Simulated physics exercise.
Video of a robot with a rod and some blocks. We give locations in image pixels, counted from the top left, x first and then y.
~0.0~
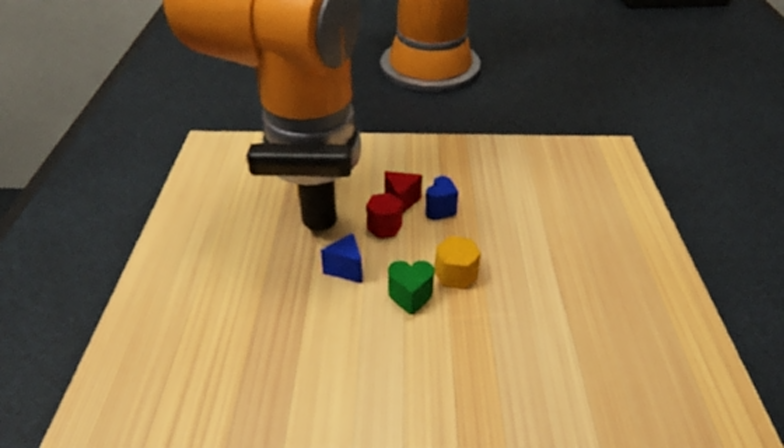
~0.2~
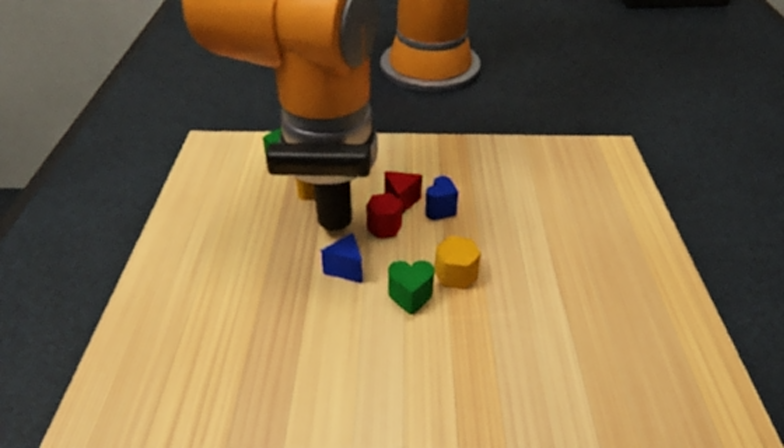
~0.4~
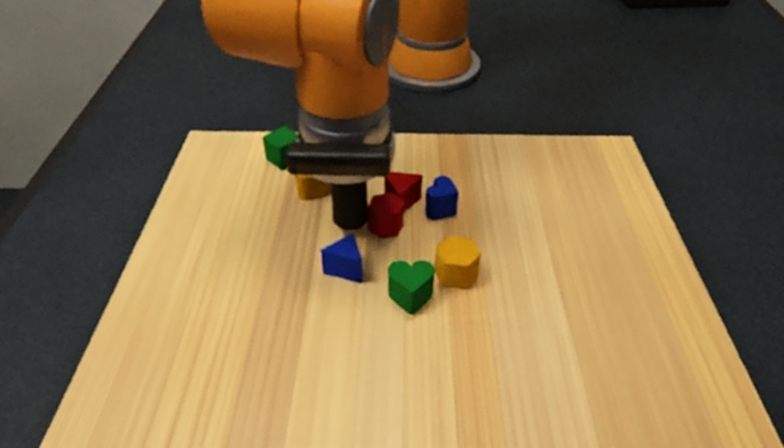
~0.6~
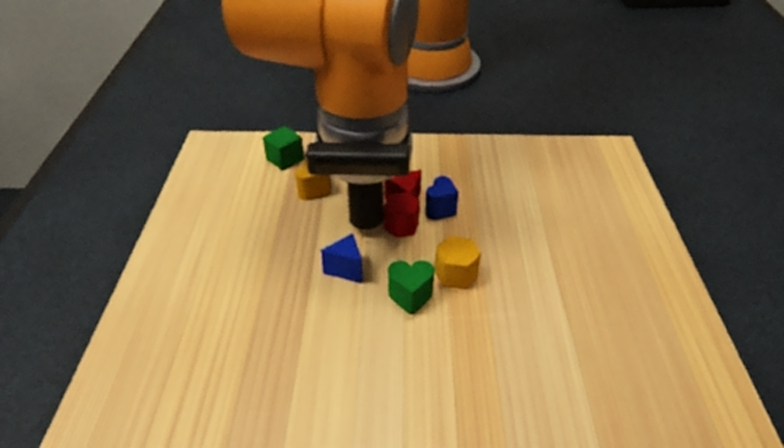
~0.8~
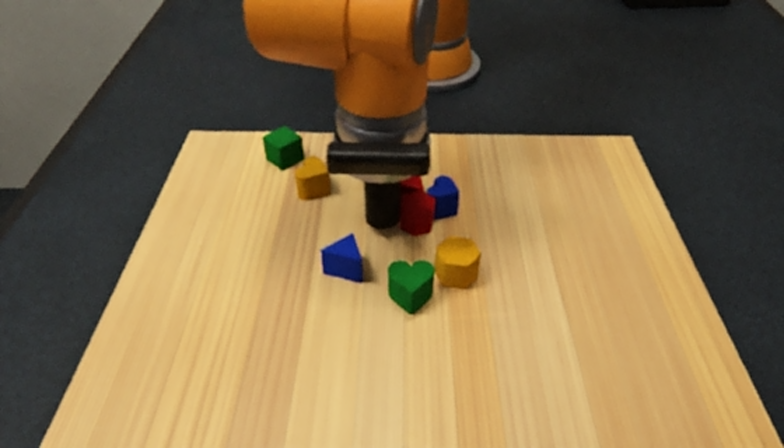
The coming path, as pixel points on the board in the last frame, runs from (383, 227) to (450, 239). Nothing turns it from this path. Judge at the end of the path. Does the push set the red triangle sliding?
Going by the path, no.
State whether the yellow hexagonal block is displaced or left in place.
Right where it was.
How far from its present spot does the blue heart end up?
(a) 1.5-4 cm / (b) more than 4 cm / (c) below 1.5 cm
Correct choice: A.
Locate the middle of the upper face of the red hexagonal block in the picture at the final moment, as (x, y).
It should be at about (478, 201).
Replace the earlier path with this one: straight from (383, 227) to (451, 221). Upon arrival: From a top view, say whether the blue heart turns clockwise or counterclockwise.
Looking down, it rotates anti-clockwise.
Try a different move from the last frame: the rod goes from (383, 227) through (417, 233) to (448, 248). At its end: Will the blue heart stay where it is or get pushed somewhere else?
By the last moment of the path, the blue heart has shifted.
On the path given first. Halfway along, rod at (417, 225); red hexagonal block at (450, 203), turned 25° anticlockwise; blue heart at (455, 181), turned 45° anticlockwise.
At the end, rod at (451, 231); red triangle still; red hexagonal block at (478, 201), turned 60° anticlockwise; blue heart at (456, 180), turned 50° anticlockwise; yellow hexagonal block still.
